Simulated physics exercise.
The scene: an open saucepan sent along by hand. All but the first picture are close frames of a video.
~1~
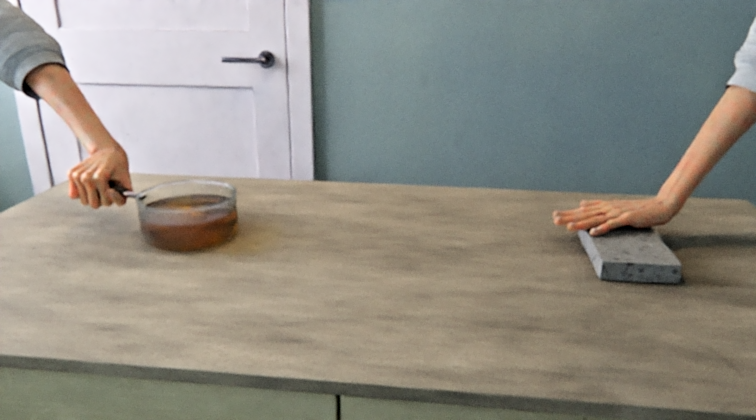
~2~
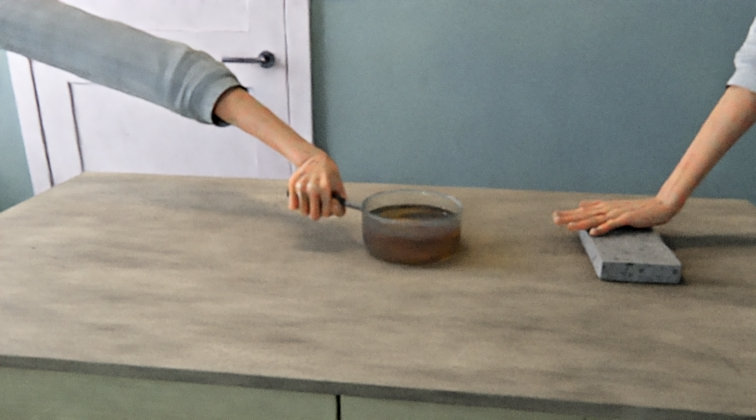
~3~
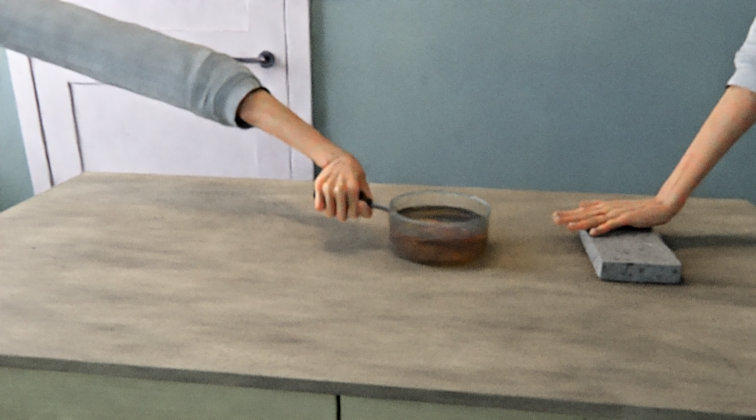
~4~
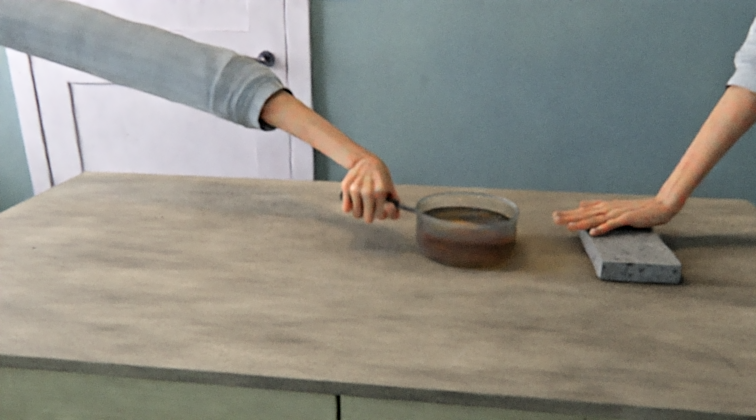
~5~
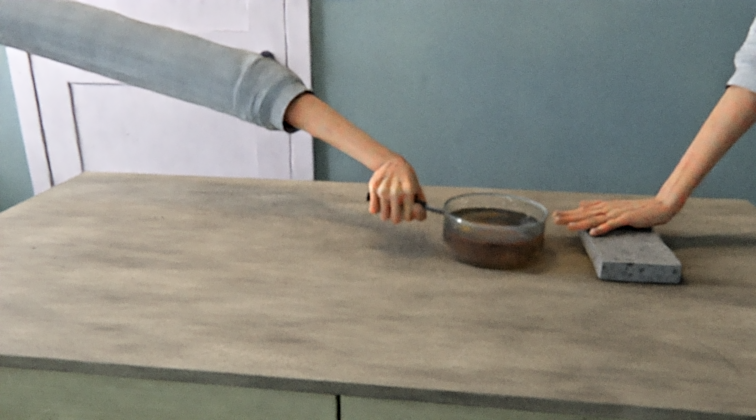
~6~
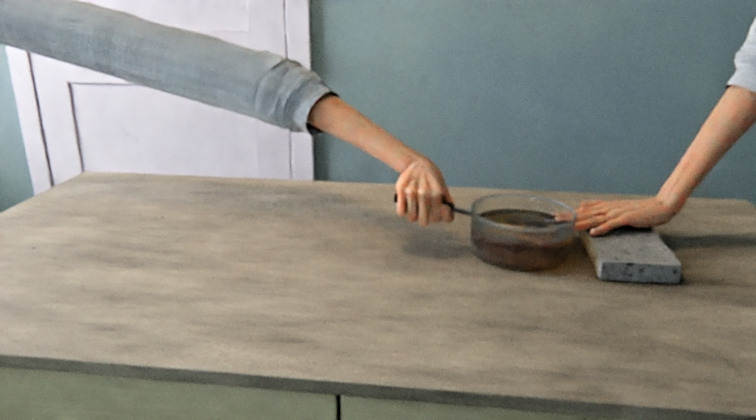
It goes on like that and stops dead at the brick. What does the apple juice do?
As it turns out, it spills.
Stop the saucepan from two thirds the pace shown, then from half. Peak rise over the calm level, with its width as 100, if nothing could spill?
First 20 %, second 15 %.
A moment on, the saucepan meets the brick.
Further on, the apple juice surges up the wall; a puddle lies under it.
When it is over, the saucepan stands at the brick; a puddle lies under it.
